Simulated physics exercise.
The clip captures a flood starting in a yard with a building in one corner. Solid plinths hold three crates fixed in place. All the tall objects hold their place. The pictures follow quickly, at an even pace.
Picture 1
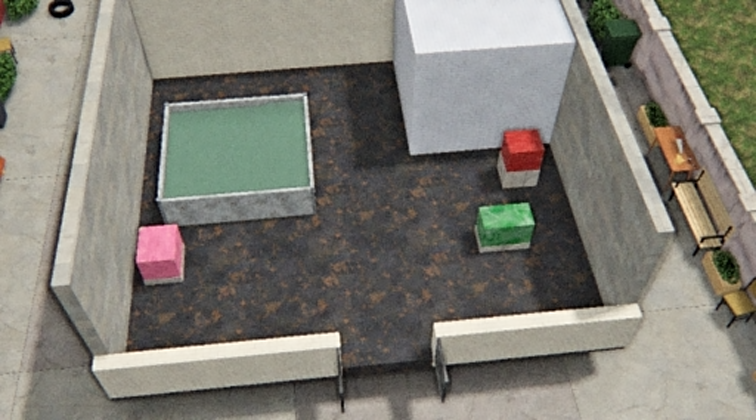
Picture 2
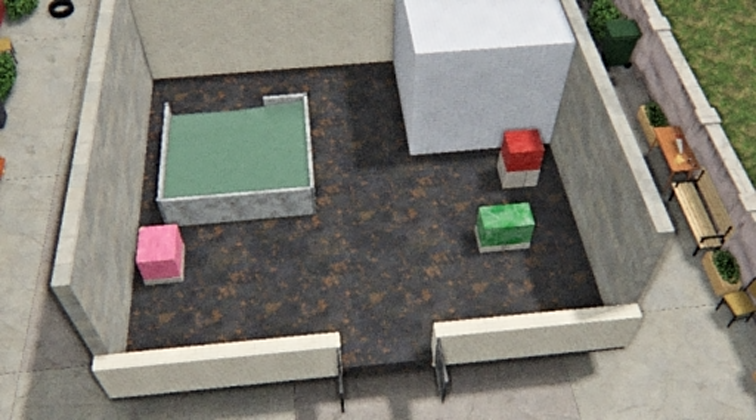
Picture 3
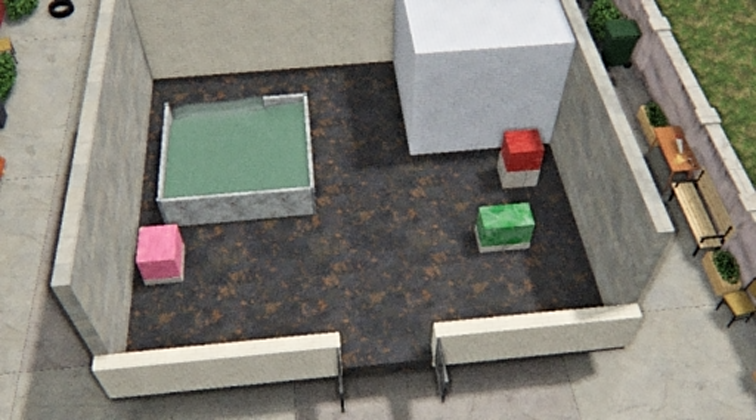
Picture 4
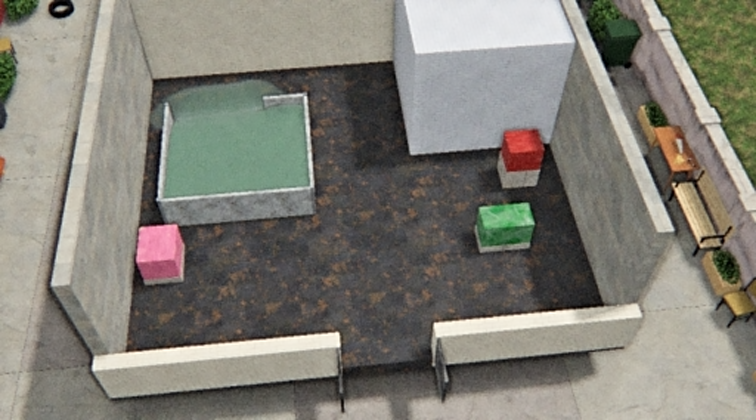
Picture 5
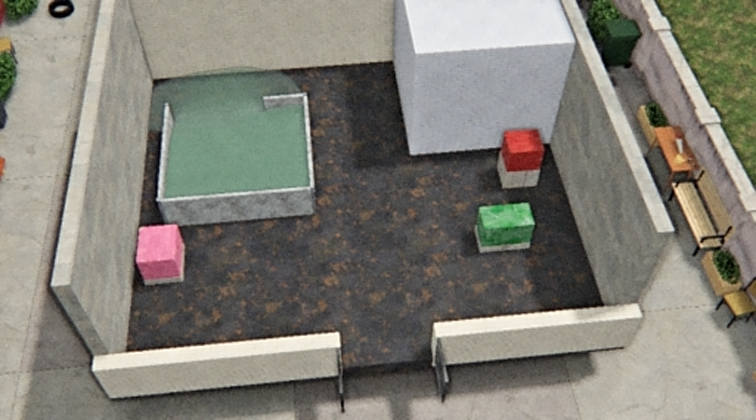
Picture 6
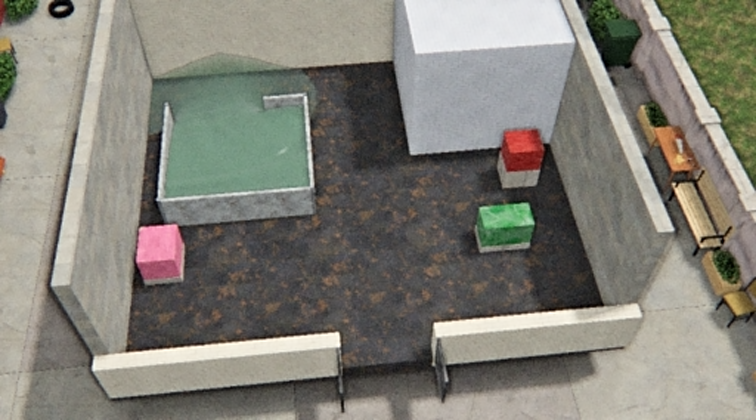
The clip shows a walled yard with a pale building, coloured blocks and a tank of still greenish water; a gap appears in the tank's far side, and water pours out and spreads across the dark ground behind it.
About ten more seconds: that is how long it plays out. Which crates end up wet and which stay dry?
The green crate stays dry; the red crate stays dry; the pink crate gets wet.
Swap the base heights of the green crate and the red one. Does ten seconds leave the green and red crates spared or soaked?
With the swap, green avoids the flood while red avoids the flood.
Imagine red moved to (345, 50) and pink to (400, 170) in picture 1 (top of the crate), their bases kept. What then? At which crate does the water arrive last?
The green-painted one.
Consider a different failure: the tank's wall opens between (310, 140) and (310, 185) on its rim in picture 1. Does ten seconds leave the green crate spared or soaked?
Note: Green crate is caught.
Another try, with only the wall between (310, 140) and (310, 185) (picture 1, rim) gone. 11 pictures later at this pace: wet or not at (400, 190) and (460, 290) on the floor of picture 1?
Submerged, submerged.
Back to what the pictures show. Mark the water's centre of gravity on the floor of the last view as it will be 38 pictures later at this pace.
I'd place it roughly at (277, 165).
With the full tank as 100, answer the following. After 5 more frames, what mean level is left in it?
About 66 per cent.
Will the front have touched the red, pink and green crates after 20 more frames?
Red crate dry; pink crate wet; green crate dry.
A moment on, water covers 15 % of the floor; the green crate not reached, the red crate not reached, the pink crate not reached.
Next, water covers 20 % of the floor; the green crate not reached, the red crate not reached, the pink crate not reached.
Then, water covers 40 % of the floor; the green crate not reached, the red crate not reached, the pink crate water round its plinth.
Later, water covers 80 % of the floor; the green crate water round its plinth, the red crate not reached, the pink crate water round its plinth.
In the end, water covers 95 % of the floor; the green crate stayed above the water, the red crate stayed above the water, the pink crate was topped.
